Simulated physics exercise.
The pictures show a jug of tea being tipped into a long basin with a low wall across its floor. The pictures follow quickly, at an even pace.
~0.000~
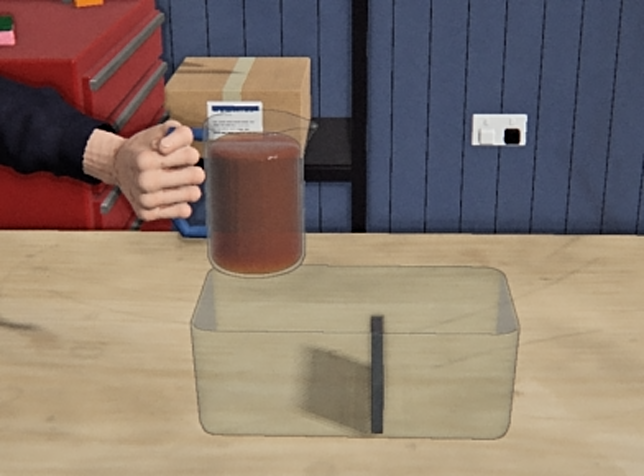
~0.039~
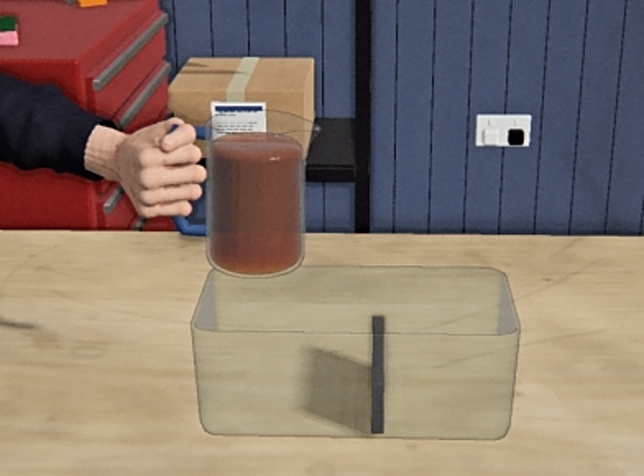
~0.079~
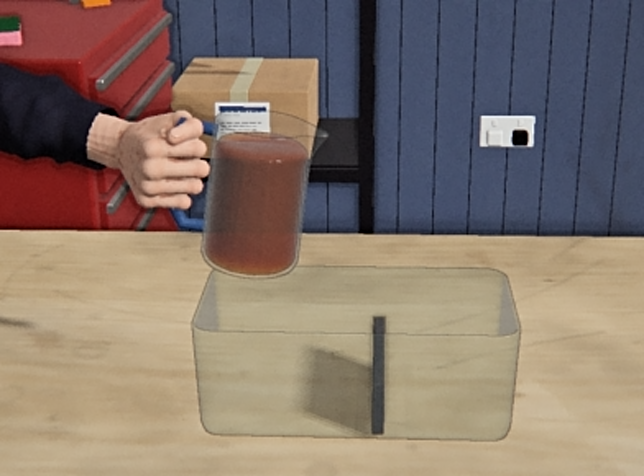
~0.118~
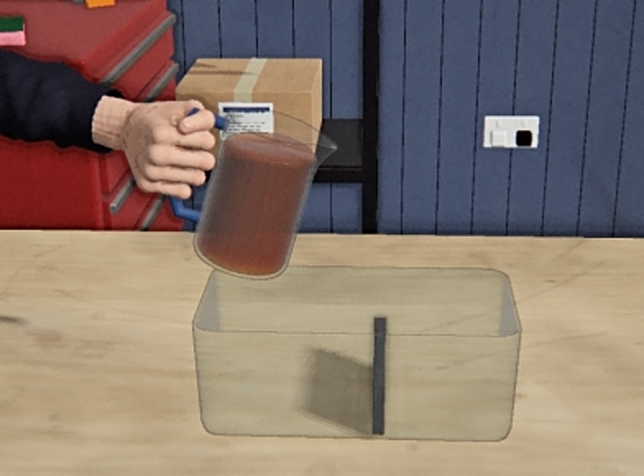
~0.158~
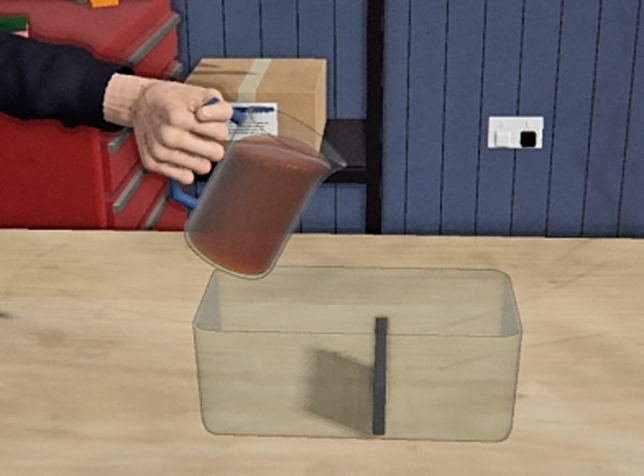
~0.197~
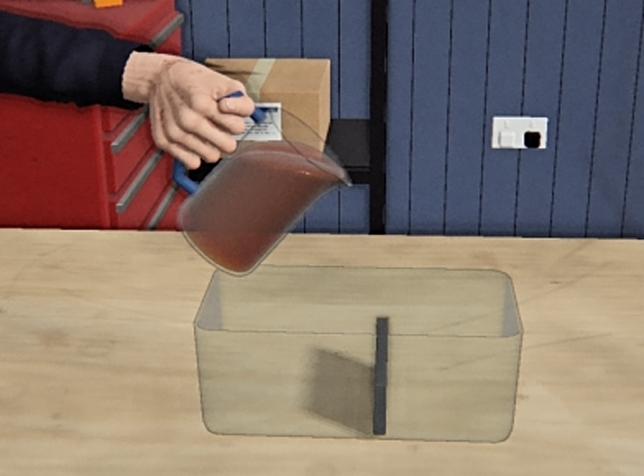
A hand in a dark sleeve, reaching in from the left, holds a clear jug of reddish-brown tea by its blue handle above a pale wooden bench, seen from the front. Below sits a long see-through basin with a dark upright strip, before red drawers, a cardboard box and blue panelling. The jug tilts rightward, slowly then further, its tea slanting toward the spout, while the background drifts slightly right.
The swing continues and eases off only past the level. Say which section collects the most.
Most lies in the left-hand part.
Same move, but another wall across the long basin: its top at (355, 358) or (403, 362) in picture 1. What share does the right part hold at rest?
The first gives 75 %, the second 10 %.
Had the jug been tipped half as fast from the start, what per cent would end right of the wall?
Close to 55 per cent.
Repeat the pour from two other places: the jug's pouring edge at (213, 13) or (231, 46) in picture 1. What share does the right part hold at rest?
The first gives 5 %, the second 5 %.
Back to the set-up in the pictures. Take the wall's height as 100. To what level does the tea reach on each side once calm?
The left part 30 per cent, the right part 20.
By 0.44 s the tilt is 116° and 54 per cent is still to pour, 10 is left of the wall and 20 right of it.
By 0.61 s the tilt is 120° and 11 per cent is still to pour, 51 is left of the wall and 27 right of it.
By 0.79 s the tilt is 120° and 0 per cent is still to pour, 63 is left of the wall and 32 right of it.
By 0.99 s the tilt is 120° and 0 per cent is still to pour, 64 is left of the wall and 32 right of it.
At rest 64 per cent lies left of the wall, 32 right of it and 4 outside.
